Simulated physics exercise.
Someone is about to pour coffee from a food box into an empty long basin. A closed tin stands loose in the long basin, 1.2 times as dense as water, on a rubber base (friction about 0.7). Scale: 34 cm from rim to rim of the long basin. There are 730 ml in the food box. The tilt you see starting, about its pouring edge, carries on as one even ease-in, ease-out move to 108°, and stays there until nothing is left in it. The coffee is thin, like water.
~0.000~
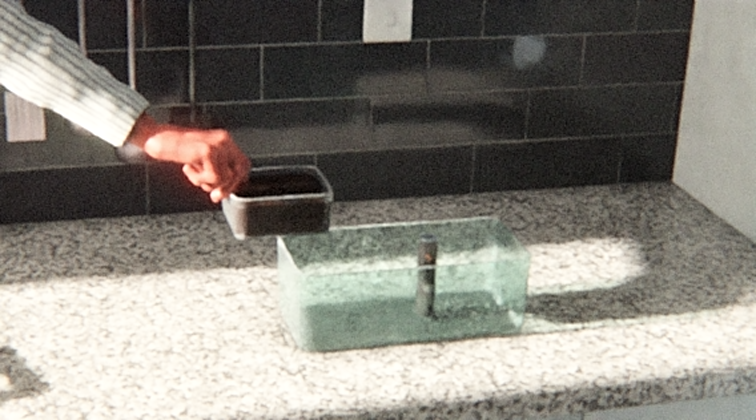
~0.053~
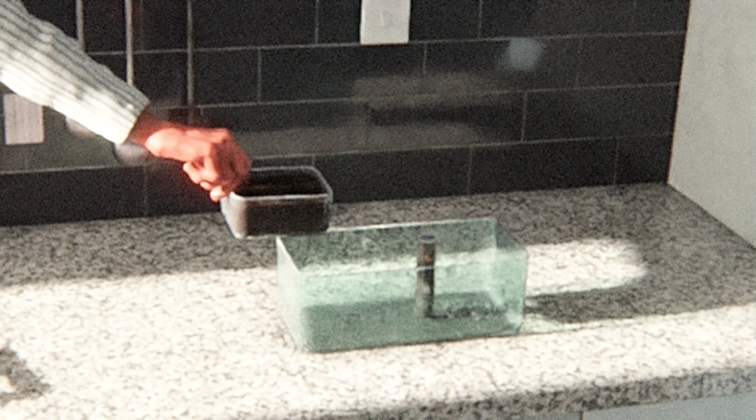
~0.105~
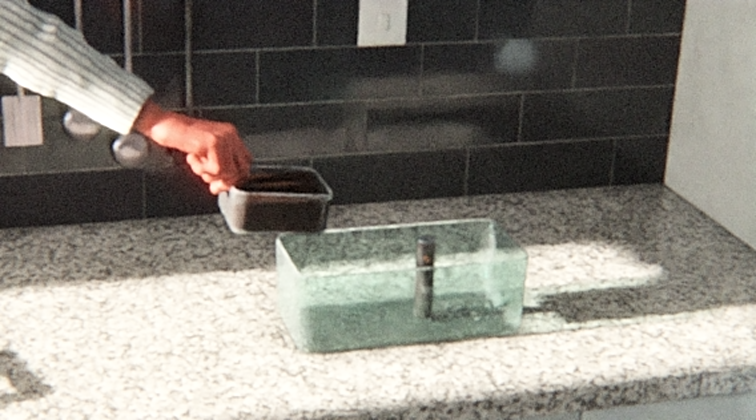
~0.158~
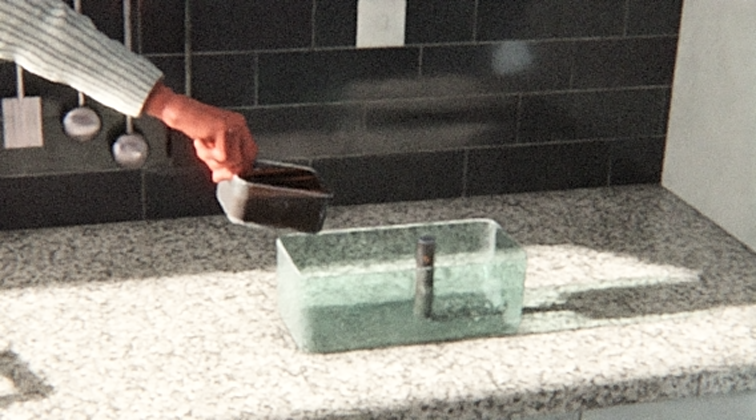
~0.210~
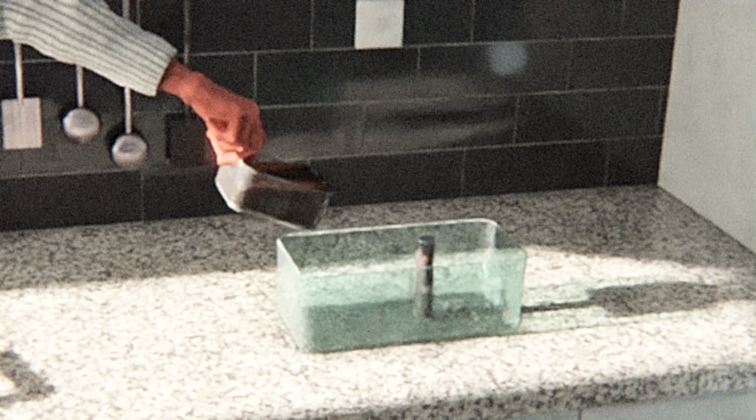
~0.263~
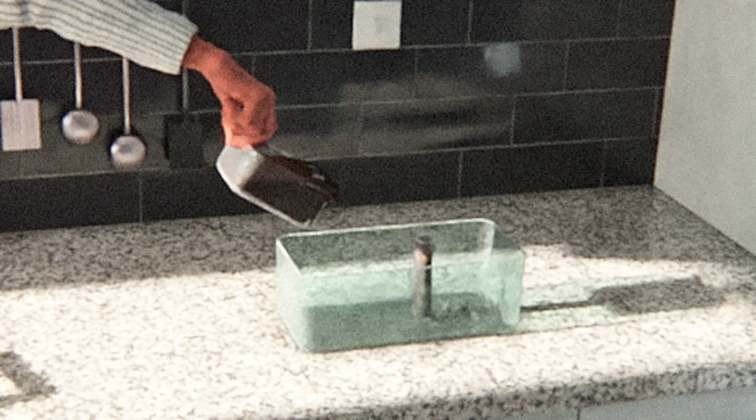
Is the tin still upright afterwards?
The tin falls.
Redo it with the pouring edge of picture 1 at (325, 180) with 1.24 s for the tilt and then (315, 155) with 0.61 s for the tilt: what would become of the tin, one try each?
First it remains upright; then it topples.
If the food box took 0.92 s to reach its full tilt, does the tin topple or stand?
The tin remains upright.
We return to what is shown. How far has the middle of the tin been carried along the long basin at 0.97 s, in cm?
About 2 cm.
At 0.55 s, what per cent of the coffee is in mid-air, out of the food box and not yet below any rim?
Near 56 in a hundred.
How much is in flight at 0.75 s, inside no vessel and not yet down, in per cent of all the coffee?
About 6 per cent.
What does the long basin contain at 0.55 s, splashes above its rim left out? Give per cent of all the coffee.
About 24 per cent.
Then, 0.55 s in, the tilt is 95° and 18 per cent is still to pour; the tin stands where it began.
Then, 0.75 s in, the tilt is 108° and 1 per cent is still to pour; the tin stands 2 cm from where it began.
Then, 0.97 s in, the tilt is 108° and 0 per cent is still to pour; the tin leans 7°.
Then, 1.21 s in, the tilt is 108° and 0 per cent is still to pour; the tin leans 10°.
Finally, the tin lies on its side.
